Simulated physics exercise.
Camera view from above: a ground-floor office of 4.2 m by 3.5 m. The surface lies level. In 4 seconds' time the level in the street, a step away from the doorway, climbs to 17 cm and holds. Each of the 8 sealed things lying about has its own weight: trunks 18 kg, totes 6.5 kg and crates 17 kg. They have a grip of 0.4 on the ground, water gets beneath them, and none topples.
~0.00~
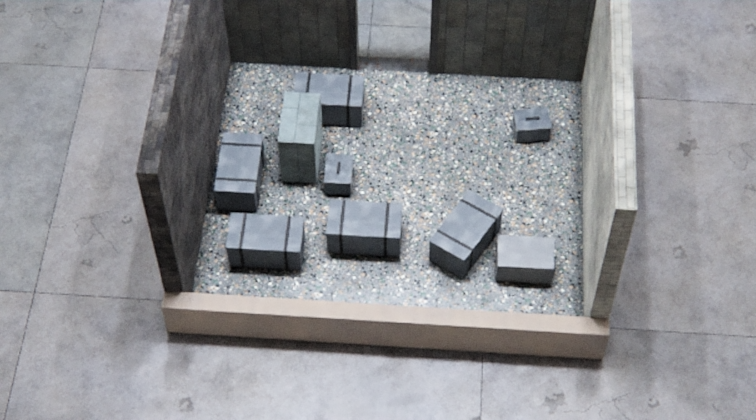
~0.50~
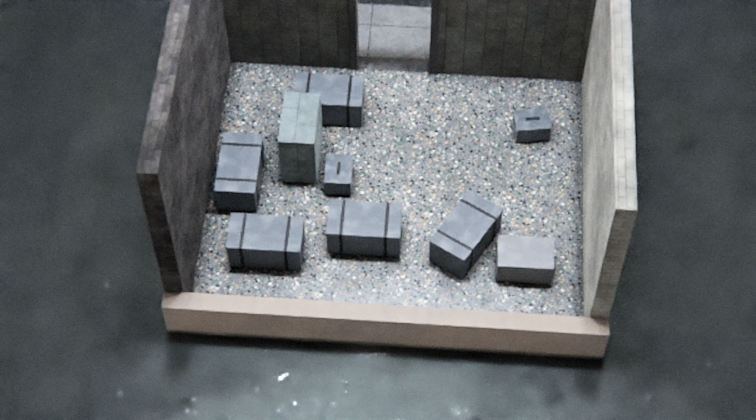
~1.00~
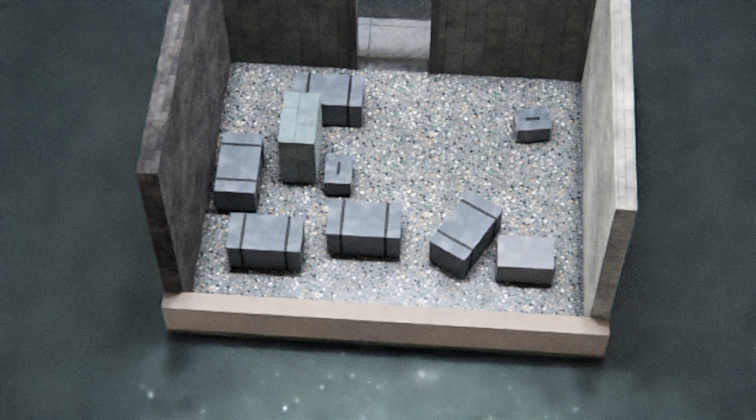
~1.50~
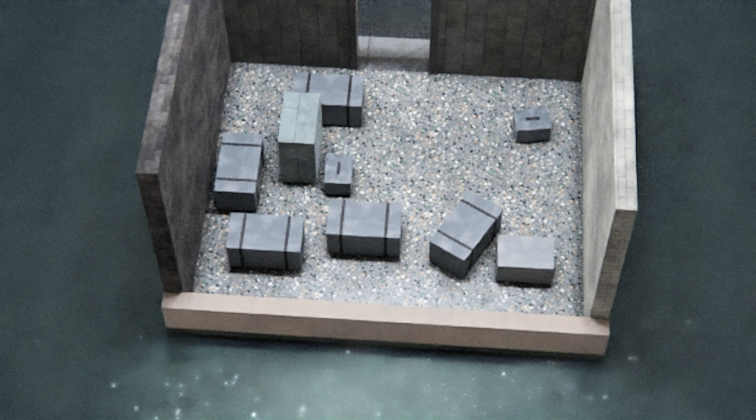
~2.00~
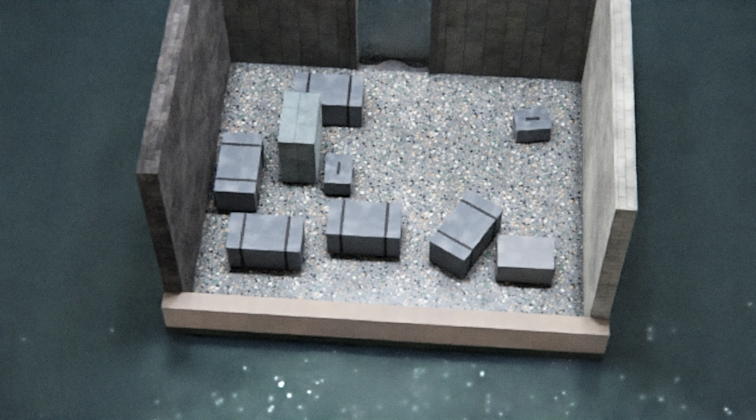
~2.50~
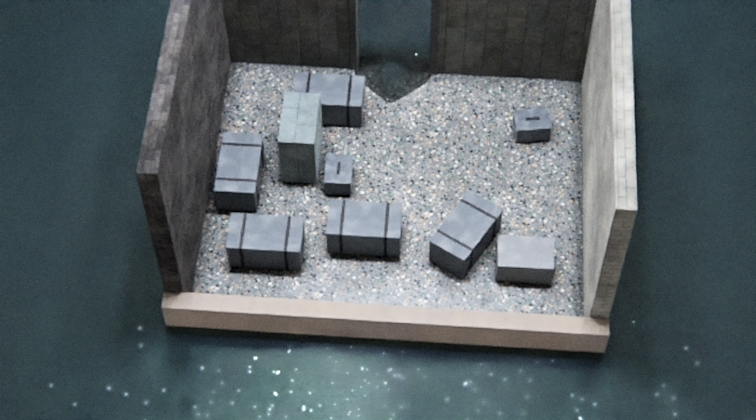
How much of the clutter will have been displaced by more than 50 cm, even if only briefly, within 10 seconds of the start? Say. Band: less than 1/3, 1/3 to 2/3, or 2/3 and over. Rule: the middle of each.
Expect a low share, below one third.
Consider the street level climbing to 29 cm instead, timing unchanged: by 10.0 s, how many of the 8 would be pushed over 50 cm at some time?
In that case the number is 7.
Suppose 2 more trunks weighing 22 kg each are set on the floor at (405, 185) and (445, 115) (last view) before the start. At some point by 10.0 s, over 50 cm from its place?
Order as asked: Farther and not as far.
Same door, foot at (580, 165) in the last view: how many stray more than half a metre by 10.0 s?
Then 3.
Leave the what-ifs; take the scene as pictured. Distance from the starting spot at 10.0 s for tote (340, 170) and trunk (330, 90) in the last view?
First 10 cm, then 10 cm.
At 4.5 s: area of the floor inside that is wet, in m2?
Roughly 4.5 m2 of it is wet.
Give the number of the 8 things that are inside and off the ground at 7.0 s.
Total: 0.
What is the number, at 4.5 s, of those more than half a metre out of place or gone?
My count gives 0.
After 3.5 s 0 of 8 are over 50 cm from their spots; 0 afloat.
After 4.5 s 0 of 8 are over 50 cm from their spots; 0 afloat.
After 7.0 s 0 of 8 are over 50 cm from their spots; 0 afloat.
After 10.0 s 1 of 8 are over 50 cm from their spots, and 1 have been at some point; 3 afloat.
